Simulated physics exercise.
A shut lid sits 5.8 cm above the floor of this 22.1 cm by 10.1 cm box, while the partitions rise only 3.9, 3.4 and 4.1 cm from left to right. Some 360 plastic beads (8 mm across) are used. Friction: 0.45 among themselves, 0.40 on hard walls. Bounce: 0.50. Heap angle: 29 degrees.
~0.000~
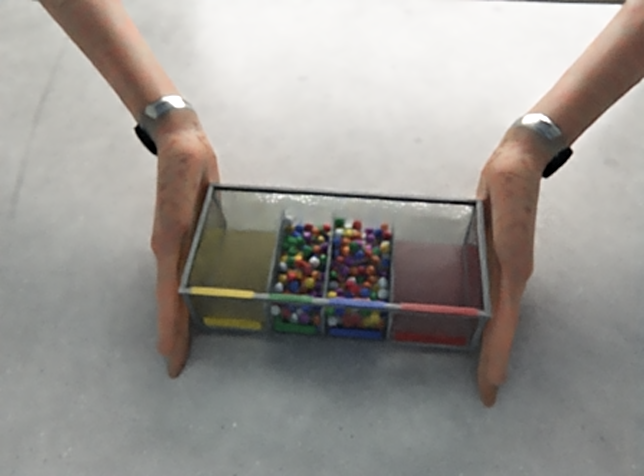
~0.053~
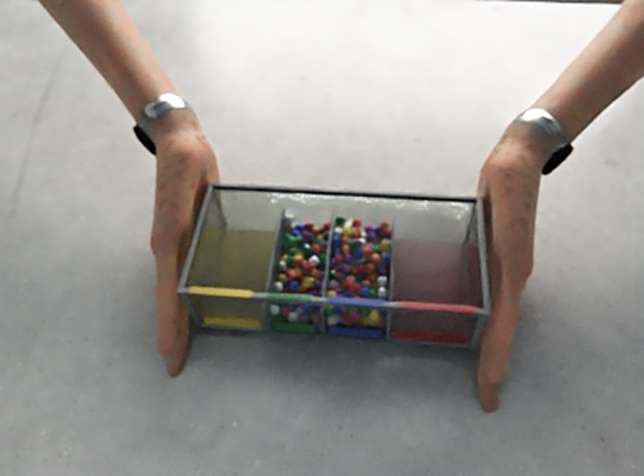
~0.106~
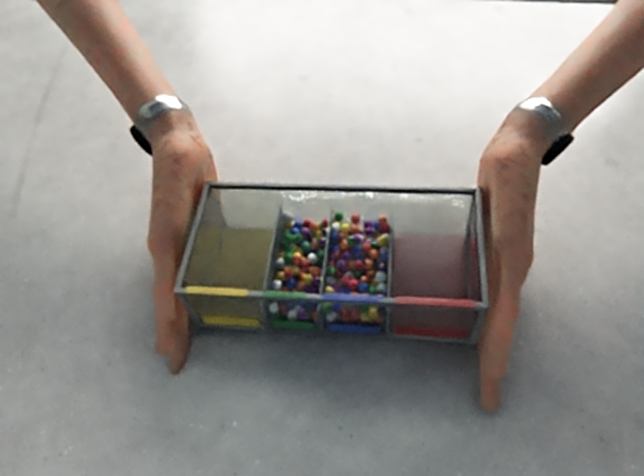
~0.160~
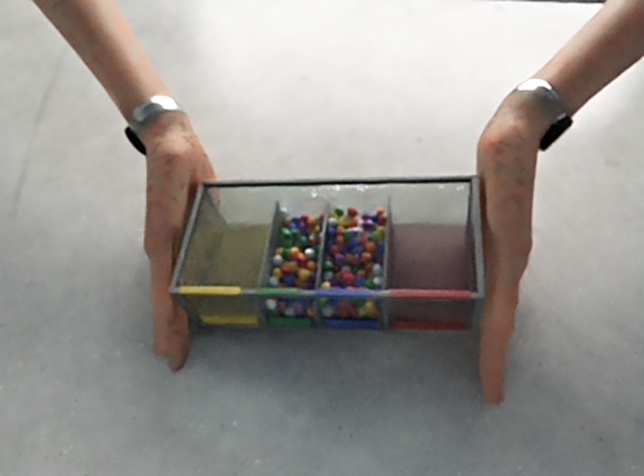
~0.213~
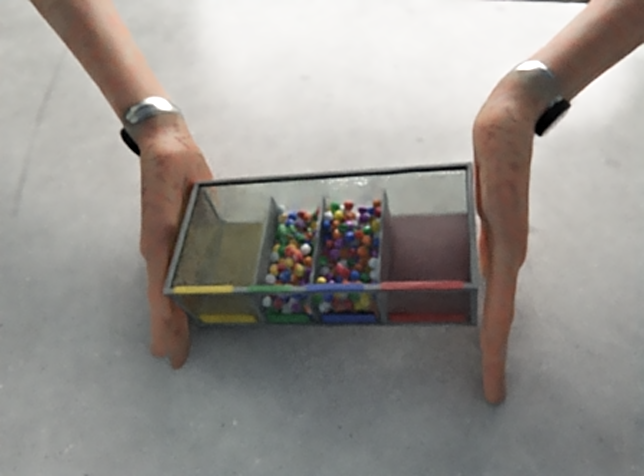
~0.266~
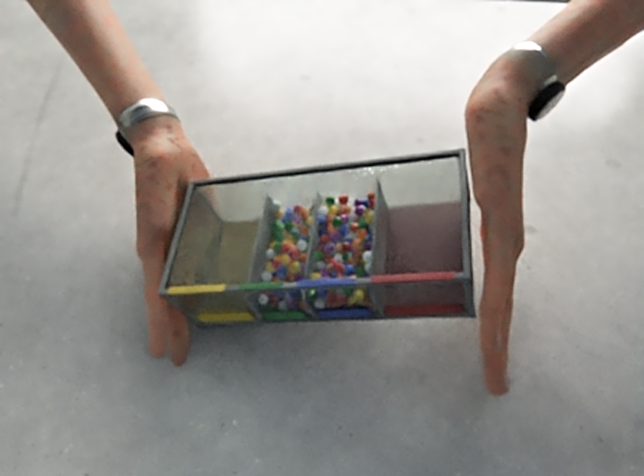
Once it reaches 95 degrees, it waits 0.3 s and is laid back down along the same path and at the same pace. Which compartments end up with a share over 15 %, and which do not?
Result: Red: Misses the mark. Blue: Misses the mark. Green: Passes the mark. Yellow: Passes the mark.
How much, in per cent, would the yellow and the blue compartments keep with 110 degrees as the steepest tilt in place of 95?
Result - yellow 75 %, blue 0 %.
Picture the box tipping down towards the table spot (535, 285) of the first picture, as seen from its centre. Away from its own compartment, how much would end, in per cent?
The share would be about 55 percent.
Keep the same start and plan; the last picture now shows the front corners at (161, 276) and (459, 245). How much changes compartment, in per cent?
Then roughly 65 per cent.
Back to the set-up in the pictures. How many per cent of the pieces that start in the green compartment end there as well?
That compartment keeps close to 60 per cent of its own pieces.
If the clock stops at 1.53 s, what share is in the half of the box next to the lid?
50 %.
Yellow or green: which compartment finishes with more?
The yellow compartment ends up with more.
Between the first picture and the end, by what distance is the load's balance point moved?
6.5 cm, roughly.
After 1.53 s, tilt 95 degrees; blue 25 %, green 40 %, yellow 35 %.
Then, at 2.36 s, tilt 49 degrees; blue 10 %, green 20 %, yellow 70 %.
After 3.21 s, tilt 0 degrees; blue 10 %, green 20 %, yellow 70 %.
By 3.8 s all is still; red 0 %, blue 10 %, green 20 %, yellow 70 %.
